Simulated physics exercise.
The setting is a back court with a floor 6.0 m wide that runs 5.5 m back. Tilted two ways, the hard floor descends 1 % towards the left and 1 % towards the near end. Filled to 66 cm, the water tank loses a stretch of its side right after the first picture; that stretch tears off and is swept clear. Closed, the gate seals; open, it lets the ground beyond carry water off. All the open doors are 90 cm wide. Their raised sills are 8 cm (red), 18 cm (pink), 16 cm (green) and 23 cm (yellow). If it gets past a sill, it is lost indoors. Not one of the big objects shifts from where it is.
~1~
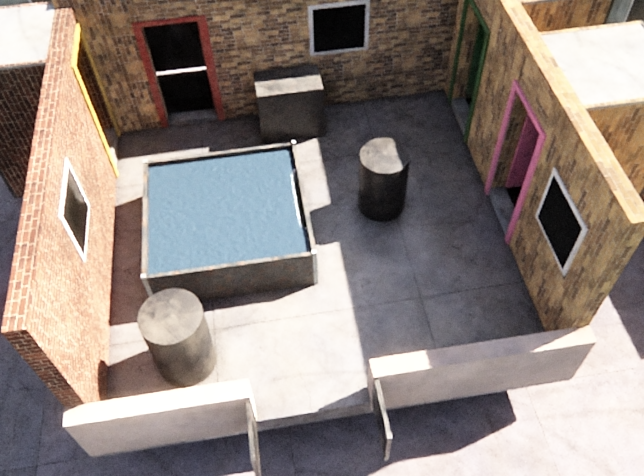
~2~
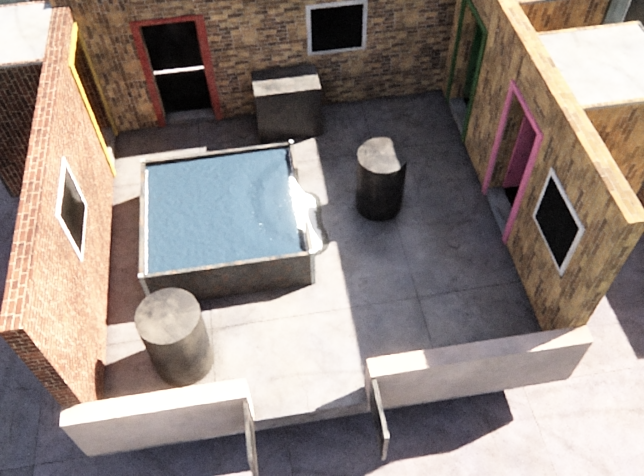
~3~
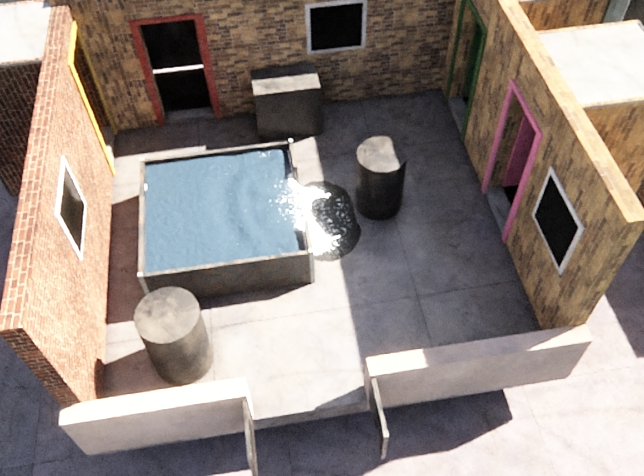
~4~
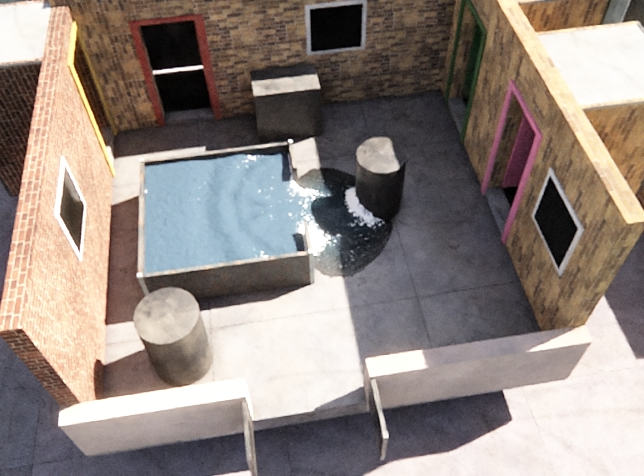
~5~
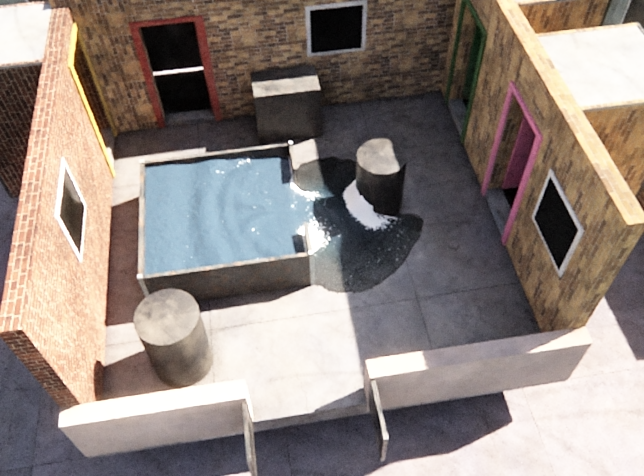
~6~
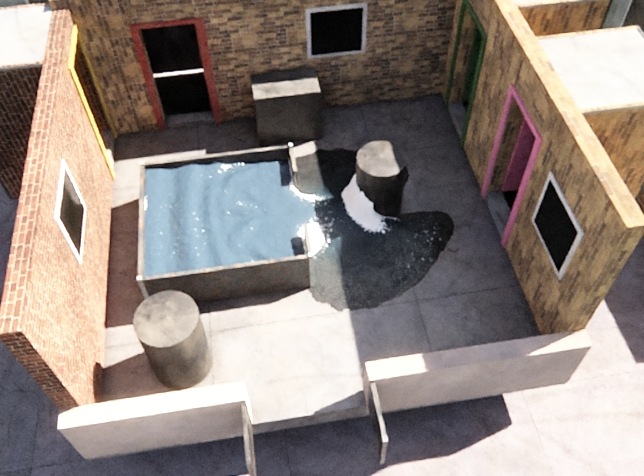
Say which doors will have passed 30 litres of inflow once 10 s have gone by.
In the end the red door never tops the limit; the pink door never tops the limit; the green door never tops the limit; the yellow door never tops the limit.
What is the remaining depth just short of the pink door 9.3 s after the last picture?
It comes to near 10.5 cm.
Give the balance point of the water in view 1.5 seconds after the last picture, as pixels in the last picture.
The water's centre sits at about (293, 236).
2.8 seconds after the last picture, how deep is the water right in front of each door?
You'd see red at 2 cm, pink at 10 cm, green at 16 cm and yellow at 0 cm.
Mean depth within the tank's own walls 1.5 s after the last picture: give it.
Roughly 40 centimetres.
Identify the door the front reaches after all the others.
The yellow door.
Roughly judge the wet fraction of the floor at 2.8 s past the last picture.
Some 60 per cent of the floor is wet.
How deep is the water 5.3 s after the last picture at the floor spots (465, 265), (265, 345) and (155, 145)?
First 9 cm, then 4 cm, then 1 cm.
Then, 0.7 s after the last picture water covers 35 % of the floor and is deepest (46 cm) near (349, 218); red door not reached, pink door 11 cm at the sill, 0 L in, green door 3 cm at the sill, 0 L in, yellow door not reached.
Then, 1.5 s after the last picture water covers 50 % of the floor and is deepest (41 cm) near (349, 218); red door not reached, pink door 15 cm at the sill, 0 L in, green door 13 cm at the sill, 0 L in, yellow door not reached.
Then, 2.8 s after the last picture water covers 60 % of the floor and is deepest (28 cm) near (349, 218); red door 2 cm at the sill, 0 L in, pink door 10 cm at the sill, 0 L in, green door 16 cm at the sill, 3 L in, yellow door not reached.
Then, 5.3 s after the last picture water covers 90 % of the floor and is deepest (26 cm) near (544, 359); red door 2 cm at the sill, 0 L in, pink door 11 cm at the sill, 1 L in, green door 12 cm at the sill, 4 L in, yellow door 5 cm at the sill, 0 L in.
Then, 9.3 s after the last picture water covers 95 % of the floor and is deepest (18 cm) near (101, 430); red door 5 cm at the sill, 0 L in, pink door 11 cm at the sill, 1 L in, green door 8 cm at the sill, 4 L in, yellow door 12 cm at the sill, 0 L in.
